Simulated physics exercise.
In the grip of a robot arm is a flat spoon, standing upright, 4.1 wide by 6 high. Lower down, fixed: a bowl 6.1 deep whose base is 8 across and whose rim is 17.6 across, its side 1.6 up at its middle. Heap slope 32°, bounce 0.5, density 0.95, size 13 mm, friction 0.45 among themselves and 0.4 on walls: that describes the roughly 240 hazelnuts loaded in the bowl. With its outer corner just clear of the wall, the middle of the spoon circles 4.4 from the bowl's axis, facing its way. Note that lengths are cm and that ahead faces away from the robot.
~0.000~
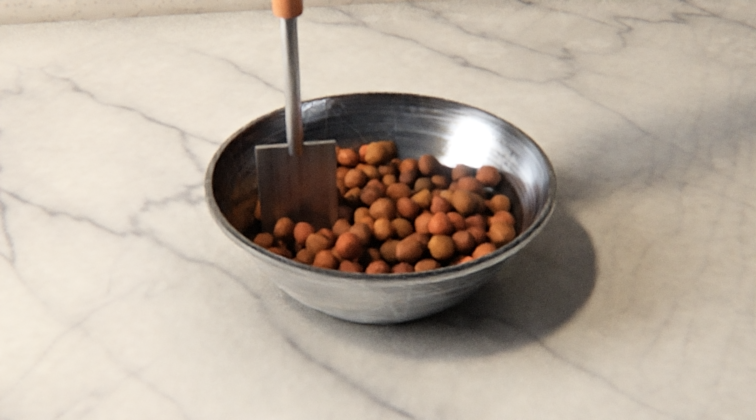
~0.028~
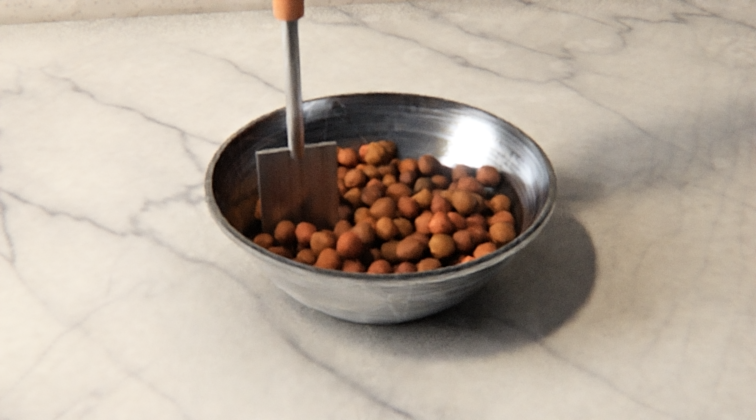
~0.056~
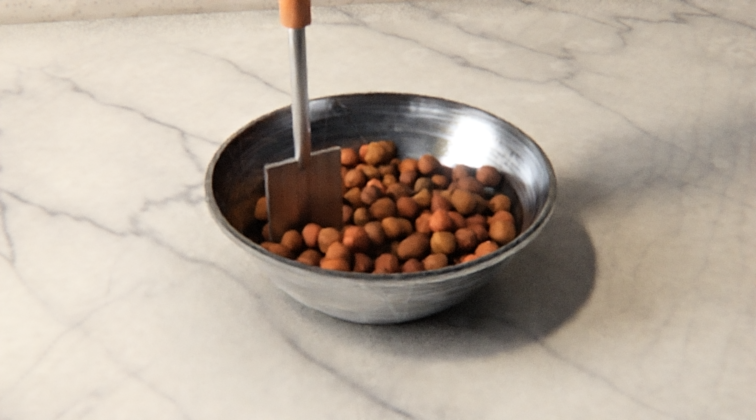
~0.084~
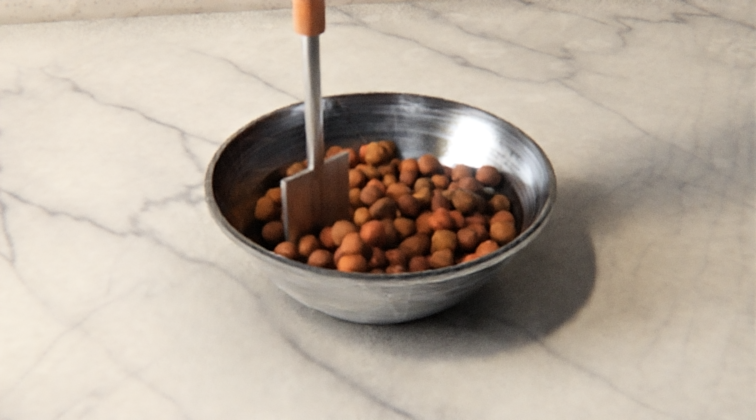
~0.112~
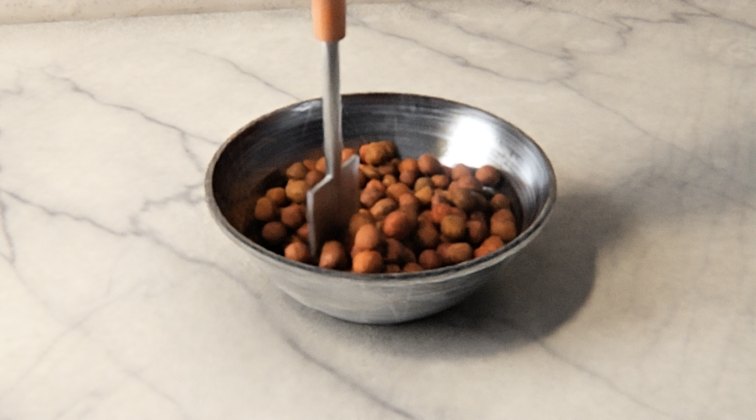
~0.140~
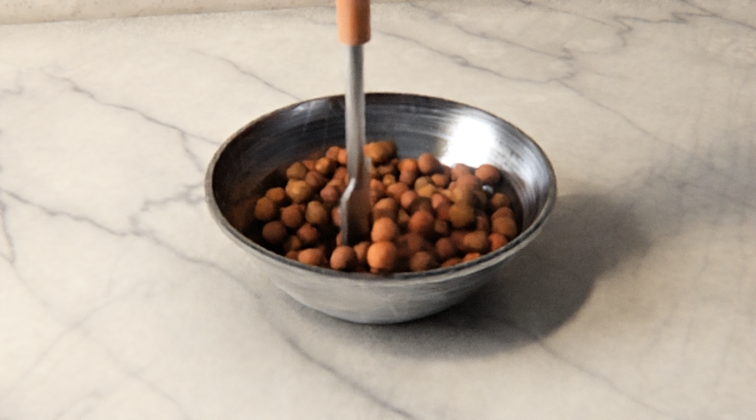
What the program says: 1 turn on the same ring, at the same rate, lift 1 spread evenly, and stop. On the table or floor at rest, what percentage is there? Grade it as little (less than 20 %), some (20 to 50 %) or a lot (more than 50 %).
Grade: Little, less than 20 %.
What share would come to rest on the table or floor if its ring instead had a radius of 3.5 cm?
Then some 5 percent.
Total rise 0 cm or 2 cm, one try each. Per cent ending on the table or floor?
Near 15 in a hundred, then 10 in a hundred.
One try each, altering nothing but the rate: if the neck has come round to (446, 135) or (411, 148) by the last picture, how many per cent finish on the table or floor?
Around 35 and 25 per cent respectively.
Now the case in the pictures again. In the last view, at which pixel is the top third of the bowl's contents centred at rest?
Centre, approx.: (339, 248).
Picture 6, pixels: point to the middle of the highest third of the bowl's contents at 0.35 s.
I'd point to somewhere close to (440, 156).
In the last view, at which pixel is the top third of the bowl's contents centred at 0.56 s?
The centre is close to (298, 170).
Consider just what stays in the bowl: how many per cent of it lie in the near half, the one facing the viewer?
Roughly 60 per cent.
After 0.35 s, 179° round, highest piece 8 above the table; 231 in the bowl, 3 on the table or floor, 5 in flight or on the tool.
After 0.56 s, 292° round, highest piece 8 above the table; 217 in the bowl, 16 on the table or floor, 6 in flight or on the tool.
After 0.87 s, 0° round, highest piece 6 above the table; 208 in the bowl, 31 on the table or floor.
After 1.57 s, 0° round, highest piece 5 above the table; 208 in the bowl, 31 on the table or floor.
In the end, 208 in the bowl, 31 on the table or floor. That is 13 % on the table or floor.
